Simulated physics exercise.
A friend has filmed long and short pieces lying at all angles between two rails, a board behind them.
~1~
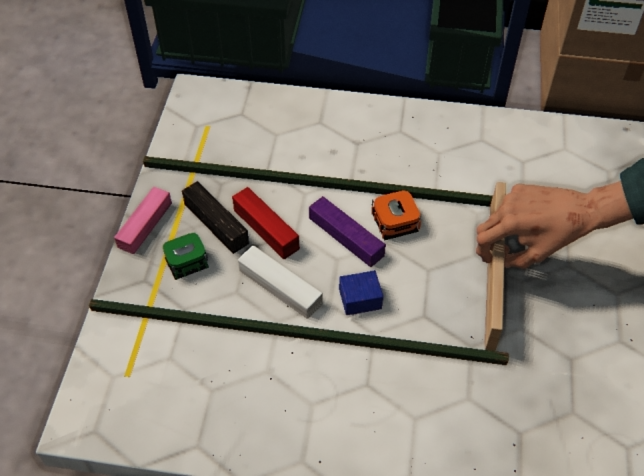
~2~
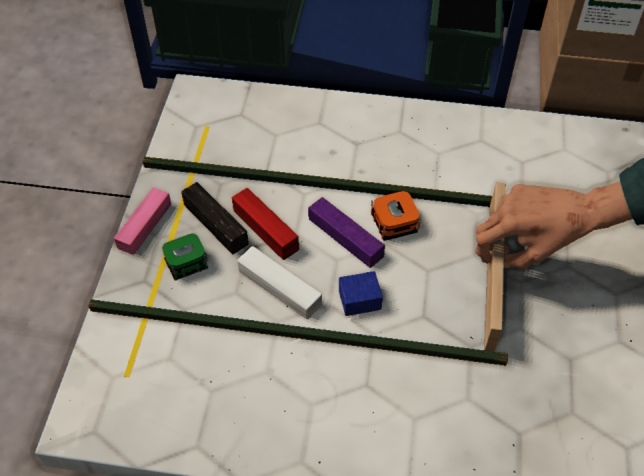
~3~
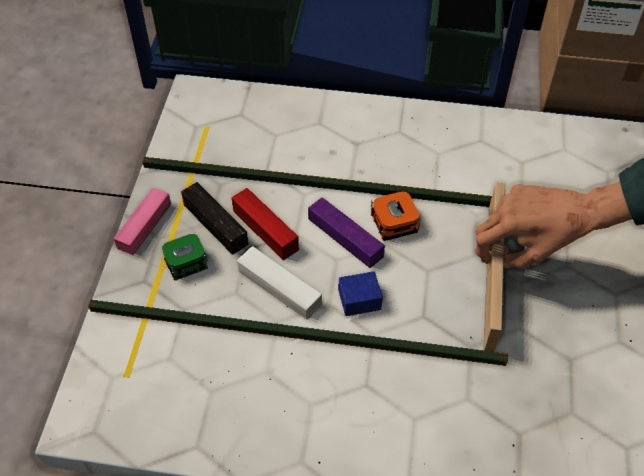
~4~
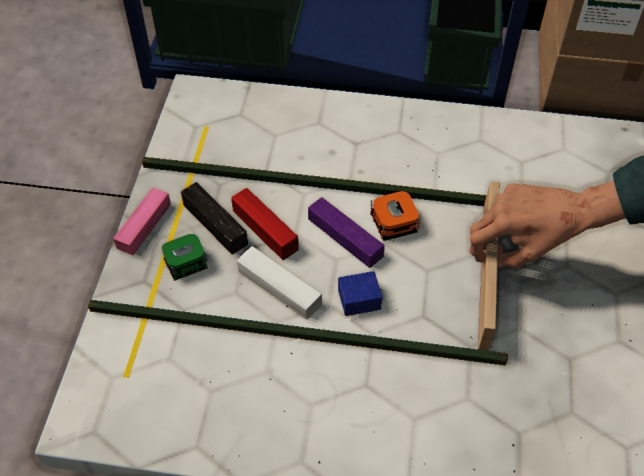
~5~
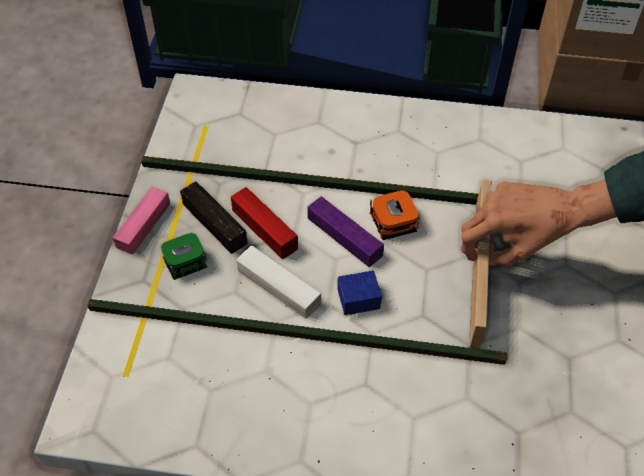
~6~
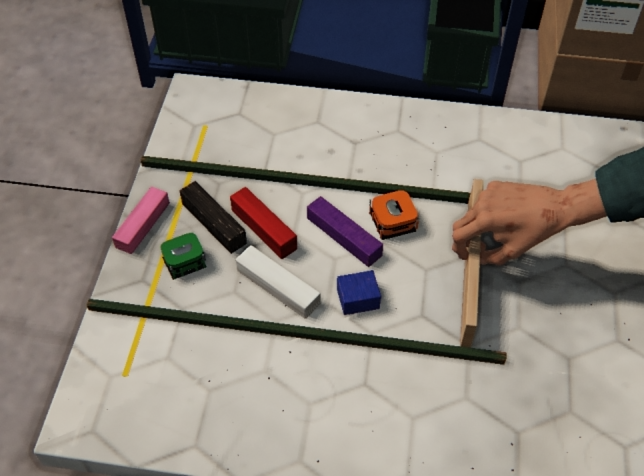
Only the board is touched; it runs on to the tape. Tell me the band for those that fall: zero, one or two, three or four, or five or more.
In the end the number that fall off is three or four.
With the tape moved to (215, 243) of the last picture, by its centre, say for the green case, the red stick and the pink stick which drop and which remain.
The green case is kept, the red stick holds on, the pink stick goes over.
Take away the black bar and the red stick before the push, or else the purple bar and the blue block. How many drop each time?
2 in the first case, 3 in the second.
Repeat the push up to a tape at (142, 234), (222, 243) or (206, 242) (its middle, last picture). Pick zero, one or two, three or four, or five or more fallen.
Taking them in turn, five or over; 1 or 2; just one or two.
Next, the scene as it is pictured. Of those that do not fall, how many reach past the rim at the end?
It comes to 3.
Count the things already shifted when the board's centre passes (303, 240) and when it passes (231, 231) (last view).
6 and 8.
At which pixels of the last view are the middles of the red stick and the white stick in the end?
Near (123, 212) and (107, 260).
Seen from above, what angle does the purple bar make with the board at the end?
About 40°.
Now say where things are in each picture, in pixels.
The first picture shows pink stick (144, 220); green case (185, 256); black bar (215, 217); board (496, 264); tape (172, 237).
The second picture shows green case (185, 257); red stick (265, 223).
The third picture shows black bar (214, 218); purple bar (346, 232).
The fourth picture shows pink stick (143, 221); white stick (279, 282).
The fifth picture shows green case (184, 256); board (481, 262).
The sixth picture shows pink stick (142, 220); green case (183, 256); black bar (213, 217); board (472, 260); tape (170, 237).
A little later, none off yet; pink stick at rest near (142, 220); green case at rest near (183, 256); black bar at rest near (213, 217).
Next, none off yet; pink stick moving near (132, 220); green case shifted about its own width near (154, 258); black bar shifted a little near (172, 205).
When it is over, the number that fall off is three or four; down, black bar, green case and pink stick.
